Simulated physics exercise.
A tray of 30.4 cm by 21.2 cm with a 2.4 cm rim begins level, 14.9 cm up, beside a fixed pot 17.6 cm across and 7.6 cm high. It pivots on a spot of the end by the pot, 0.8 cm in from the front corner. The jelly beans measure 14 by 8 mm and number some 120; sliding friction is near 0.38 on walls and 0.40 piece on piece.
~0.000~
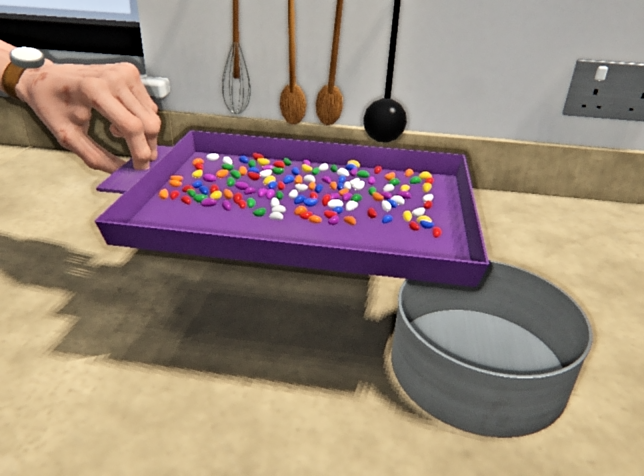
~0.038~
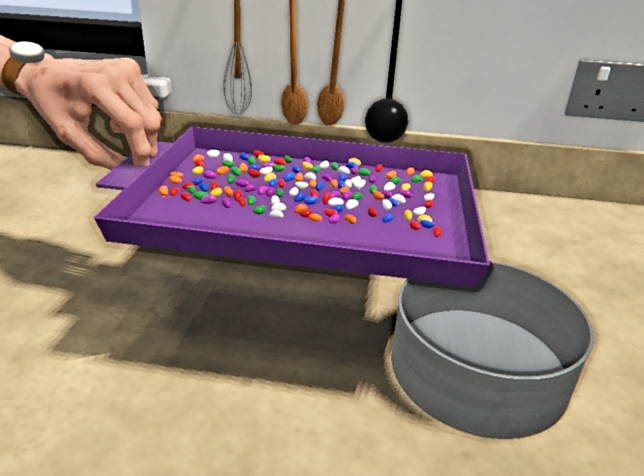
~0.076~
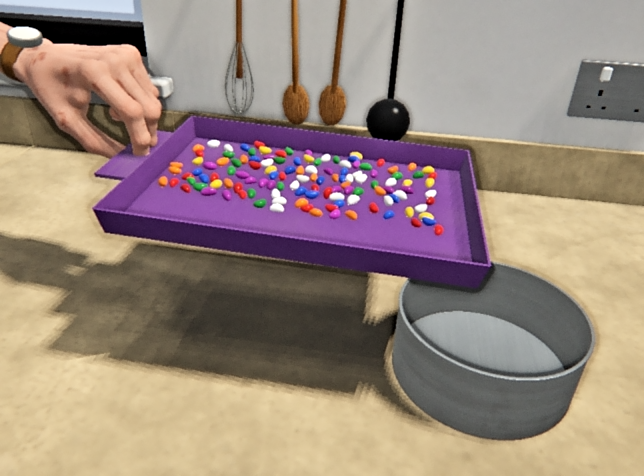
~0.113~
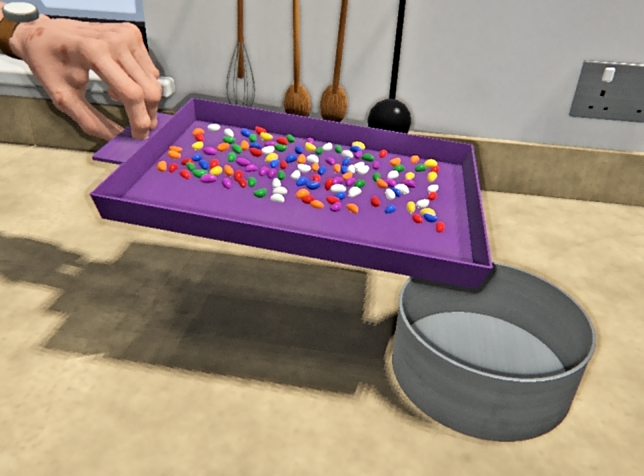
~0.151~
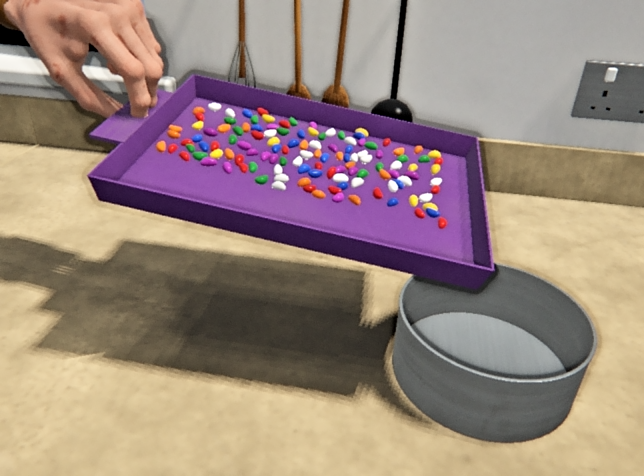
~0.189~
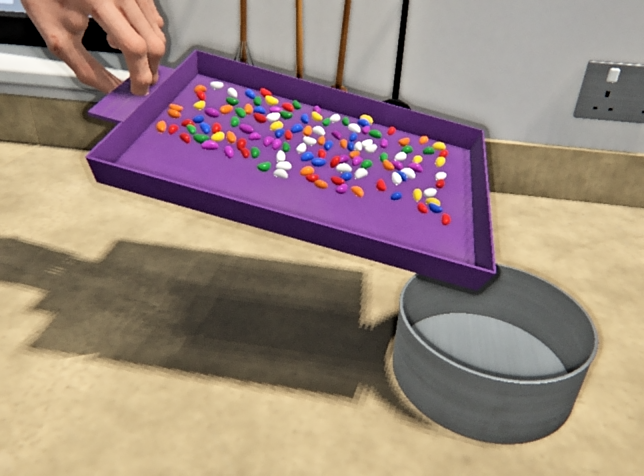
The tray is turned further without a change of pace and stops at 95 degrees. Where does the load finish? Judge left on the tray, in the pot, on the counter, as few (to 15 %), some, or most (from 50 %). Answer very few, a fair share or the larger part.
Tray: Very few, pot: Very few, counter: The larger part.
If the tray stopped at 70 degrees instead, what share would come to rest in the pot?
Then about 5 per cent.
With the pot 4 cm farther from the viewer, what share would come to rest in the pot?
Then about 0 per cent.
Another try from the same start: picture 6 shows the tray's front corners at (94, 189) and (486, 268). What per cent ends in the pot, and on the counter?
Pot 0, counter 95.
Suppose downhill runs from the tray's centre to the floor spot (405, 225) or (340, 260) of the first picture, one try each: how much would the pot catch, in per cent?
Some 75 and 0 per cent.
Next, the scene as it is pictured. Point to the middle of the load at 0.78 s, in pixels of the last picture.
Near (524, 292).
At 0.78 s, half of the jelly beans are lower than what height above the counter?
Some 16 cm.
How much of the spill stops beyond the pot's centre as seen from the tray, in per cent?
Roughly 80 per cent.
After 0.54 s, tilt 53 degrees; the tray holds 100 %, the pot 0 %.
Then, at 0.78 s, tilt 80 degrees; the tray holds 60 %, the pot 0 %.
After 1.12 s, tilt 95 degrees; the tray holds 5 %, the pot 5 %.
In the end, at 2.2 s, tray 5 %, pot 5 %, counter 90 %.
